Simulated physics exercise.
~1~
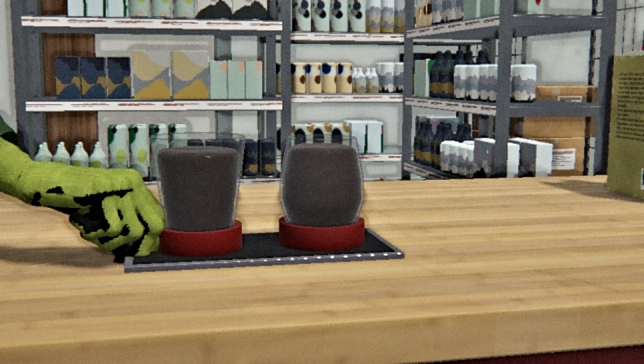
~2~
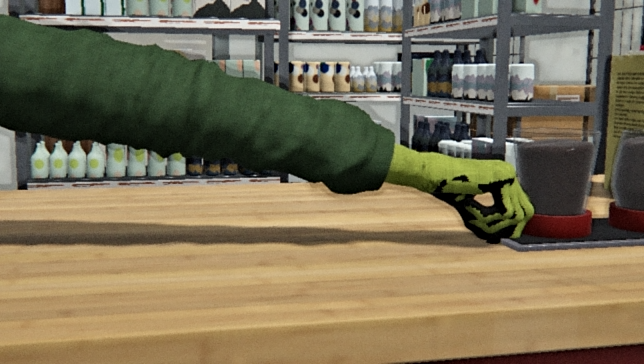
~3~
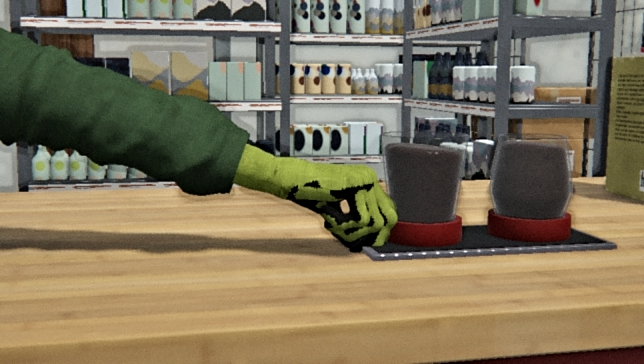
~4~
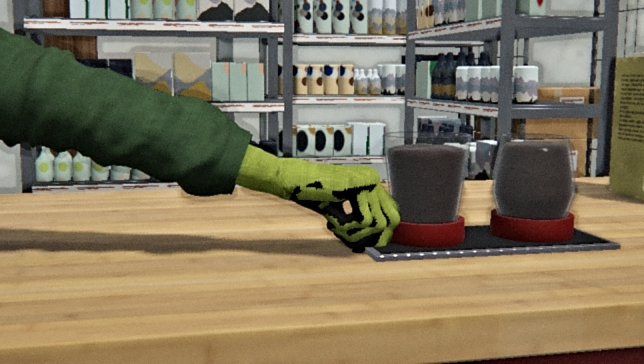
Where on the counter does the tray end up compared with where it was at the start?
The tray ends up farther to the right along the counter than where it began.
